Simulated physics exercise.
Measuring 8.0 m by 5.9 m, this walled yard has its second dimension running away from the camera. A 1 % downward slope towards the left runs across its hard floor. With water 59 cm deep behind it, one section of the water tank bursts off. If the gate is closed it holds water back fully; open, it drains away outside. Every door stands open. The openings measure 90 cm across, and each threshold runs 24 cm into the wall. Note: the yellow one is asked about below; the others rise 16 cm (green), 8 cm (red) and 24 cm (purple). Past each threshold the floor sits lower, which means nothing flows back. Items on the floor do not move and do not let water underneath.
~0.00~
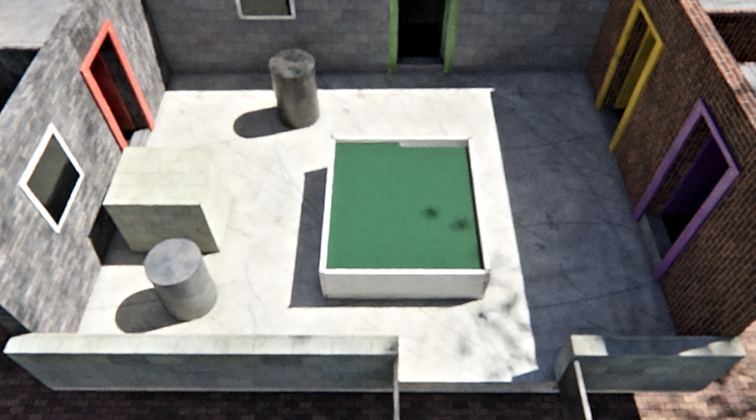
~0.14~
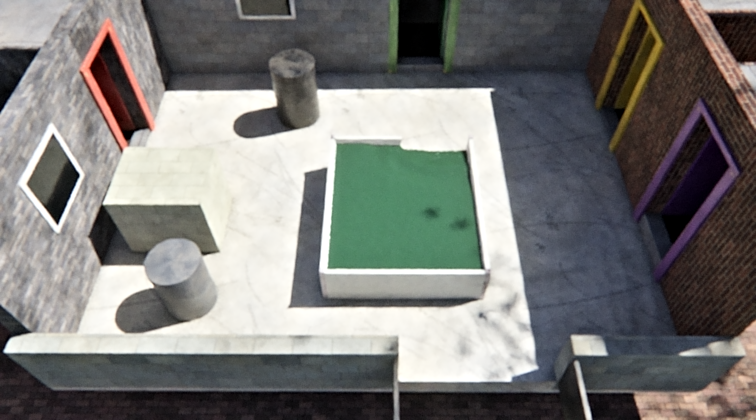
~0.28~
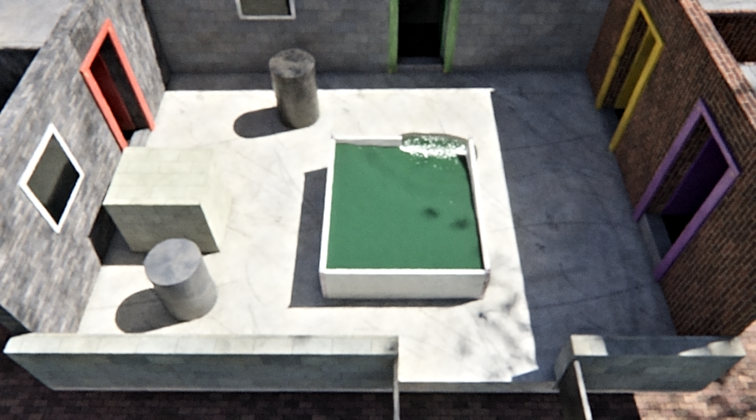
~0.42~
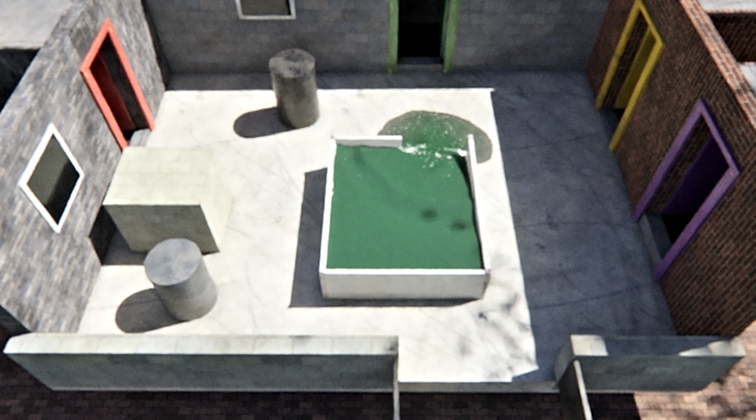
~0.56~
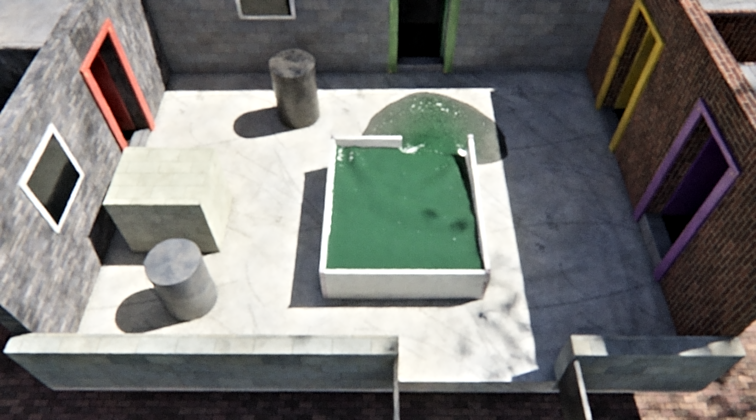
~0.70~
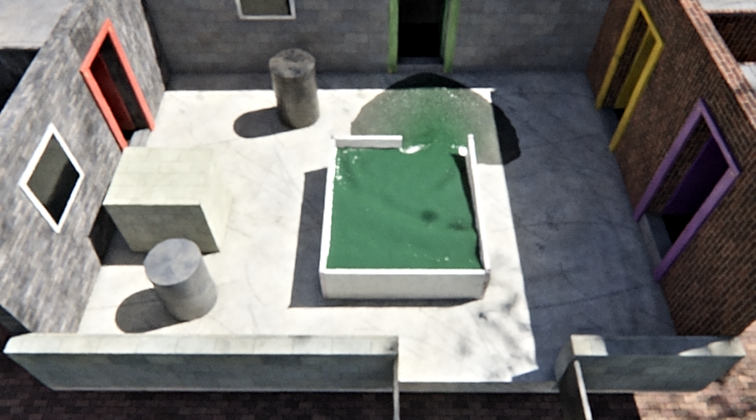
In a walled yard with open coloured doors, a white-rimmed tank of green water sits still among a pale block and two grey cylinders. A section of its far side gives way, and water foams through the gap, then fans out across the floor behind it in a widening, rounded dark patch.
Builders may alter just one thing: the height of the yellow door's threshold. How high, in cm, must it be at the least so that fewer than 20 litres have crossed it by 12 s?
At least roughly 8 cm high.
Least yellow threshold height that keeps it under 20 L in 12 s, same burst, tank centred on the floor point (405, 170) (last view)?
I'd put it at close to 9.5 cm.
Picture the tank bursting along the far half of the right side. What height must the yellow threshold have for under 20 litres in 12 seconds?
Then 17 cm.
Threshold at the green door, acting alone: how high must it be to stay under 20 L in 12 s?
At green, roughly 25 cm.
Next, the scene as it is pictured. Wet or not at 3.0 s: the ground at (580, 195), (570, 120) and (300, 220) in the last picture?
Status: Clear / submerged / clear.
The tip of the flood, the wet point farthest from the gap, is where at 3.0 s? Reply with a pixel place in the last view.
Lab note: Front tip approx. at (171, 78).
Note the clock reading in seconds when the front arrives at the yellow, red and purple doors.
Arrives: Yellow 2.6 s / red 4.0 s / purple 3.8 s.
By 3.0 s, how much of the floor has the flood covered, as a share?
Around 30 per cent of the floor.
After 1.4 s water covers 20 % of the floor, deepest (34 cm) near (439, 158); it has not reached the yellow door.
After 3.0 s water covers 30 % of the floor, deepest (28 cm) near (574, 75); 10 cm at the yellow door, 0 litres in over its 9 cm threshold.
After 12.0 s water covers 95 % of the floor, deepest (11 cm) near (167, 90); 5 cm at the yellow door, 11 litres in over its 9 cm threshold.
At the yellow door as built, the water arrived by 2.6 s and peaked near 11 cm at 4.0 s.
Run again over the same 12 s with other heights there, 37 litres in over 6.5 cm, 6 litres over 10 cm. The limit of 20 litres is kept from about 8 cm up.
